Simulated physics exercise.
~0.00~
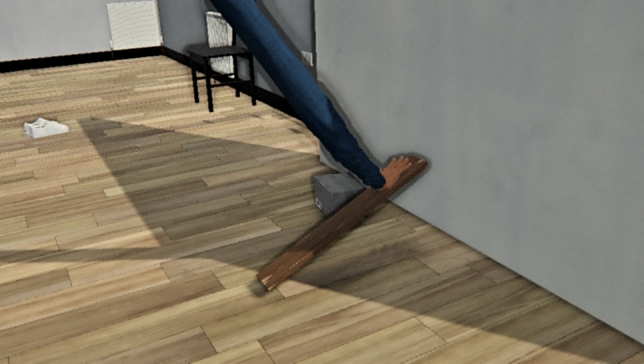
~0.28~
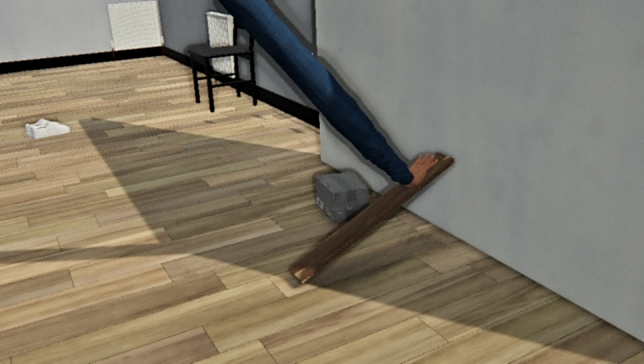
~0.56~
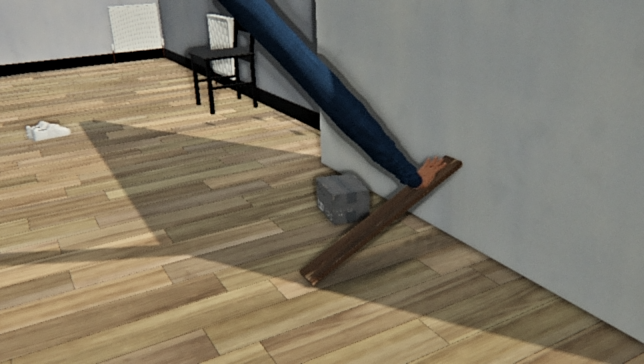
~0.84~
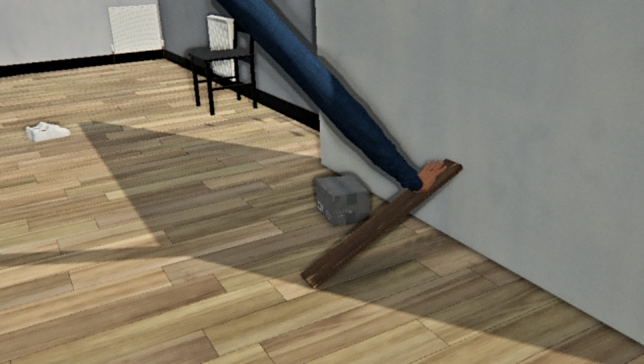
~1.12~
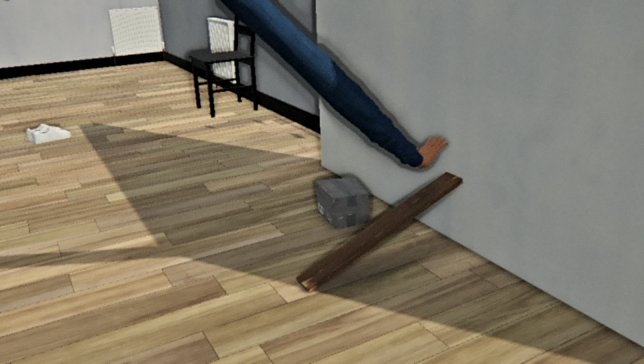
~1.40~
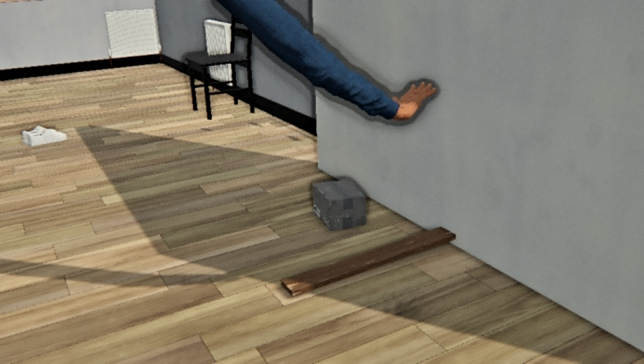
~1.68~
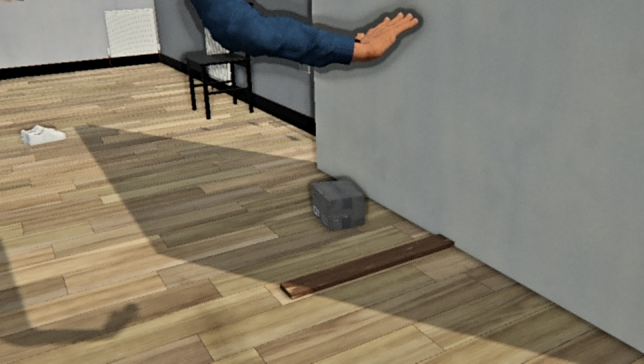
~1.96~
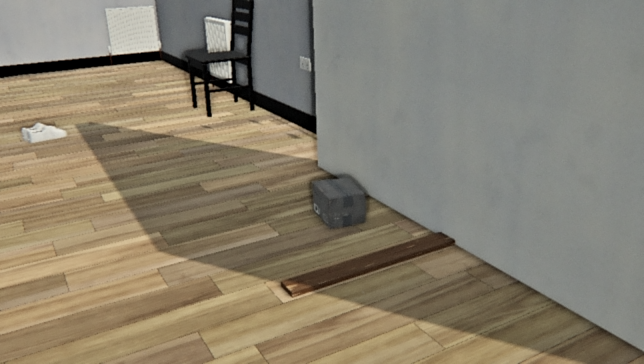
Brown plank propped against a grey wall by a blue-sleeved arm, slipping down to the floor beside a grey box once released.
